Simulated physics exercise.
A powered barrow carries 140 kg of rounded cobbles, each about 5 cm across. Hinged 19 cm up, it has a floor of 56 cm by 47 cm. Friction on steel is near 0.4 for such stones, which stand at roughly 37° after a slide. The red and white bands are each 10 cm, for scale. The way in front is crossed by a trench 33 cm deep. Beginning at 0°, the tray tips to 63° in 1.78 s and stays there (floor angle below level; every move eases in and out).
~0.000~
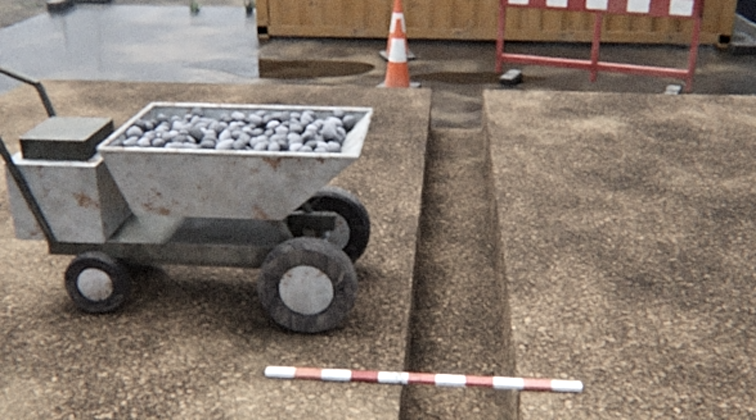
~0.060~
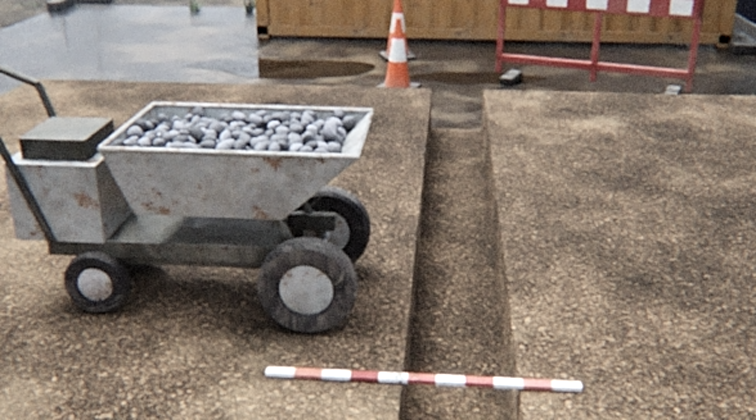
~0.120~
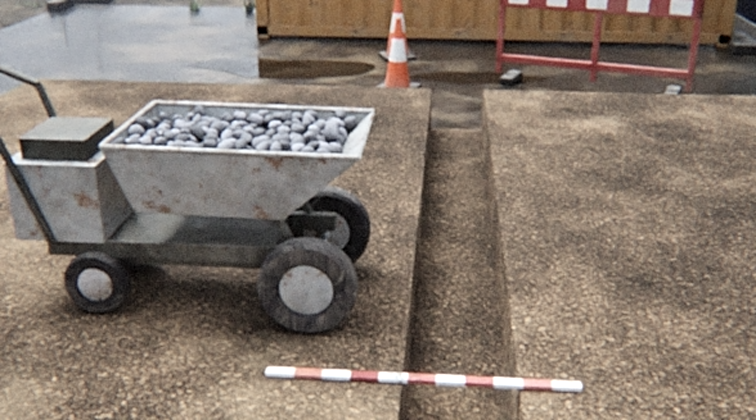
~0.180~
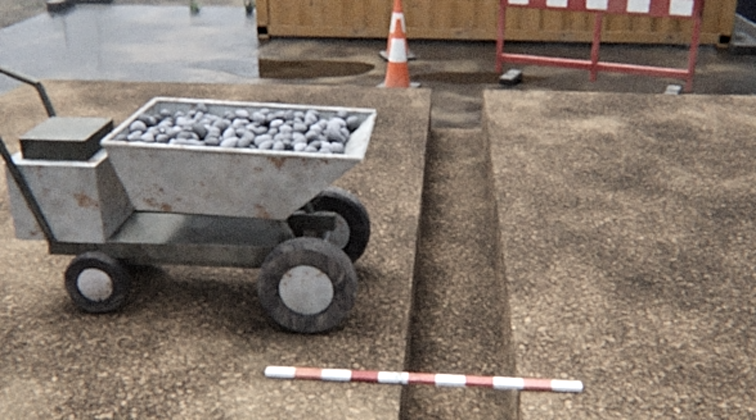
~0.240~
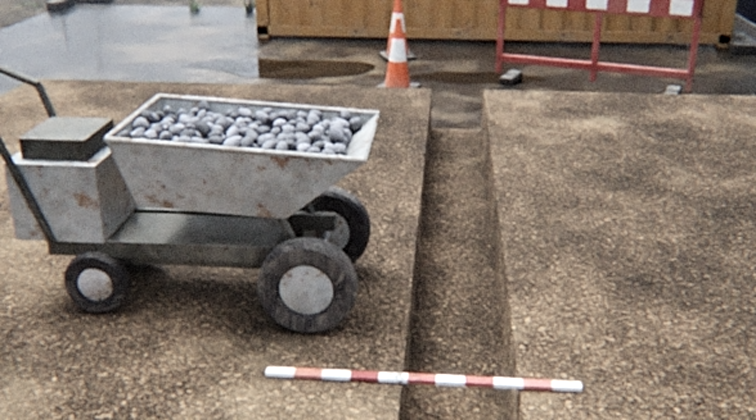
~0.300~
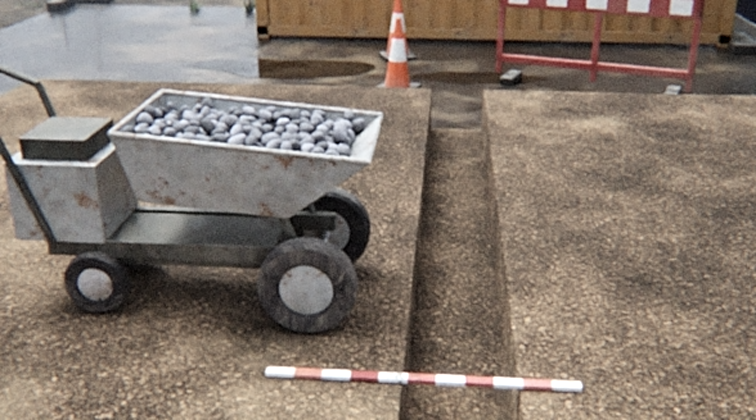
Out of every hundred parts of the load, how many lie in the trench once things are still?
Around 63 out of 100.
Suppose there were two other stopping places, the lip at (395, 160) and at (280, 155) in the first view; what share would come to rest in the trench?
First place roughly 30%, second roughly 100%.
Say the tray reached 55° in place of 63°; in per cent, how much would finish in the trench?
The trench would hold about 70% of it.
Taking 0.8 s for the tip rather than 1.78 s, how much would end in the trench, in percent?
In that case some 45 per cent.
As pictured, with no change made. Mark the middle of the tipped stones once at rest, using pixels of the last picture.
At about pixel (491, 351) in the last view.
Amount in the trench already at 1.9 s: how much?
Close to 30 per cent has got there by then.
After 1.3 s the floor is at 53°; 99 % in the tray, 1 % in the trench; the foremost stones are at (456, 219).
After 1.9 s the floor is at 63°; 47 % in the tray, 30 % in the trench, 23 % past the trench; the foremost stones are at (602, 312).
After 2.2 s the floor is at 63°; 19 % in the tray, 44 % in the trench, 37 % past the trench; the foremost stones are at (686, 300).
After 4.2 s the floor is at 63°; 0 % in the tray, 63 % in the trench, 37 % past the trench; the foremost stones are at (753, 303).
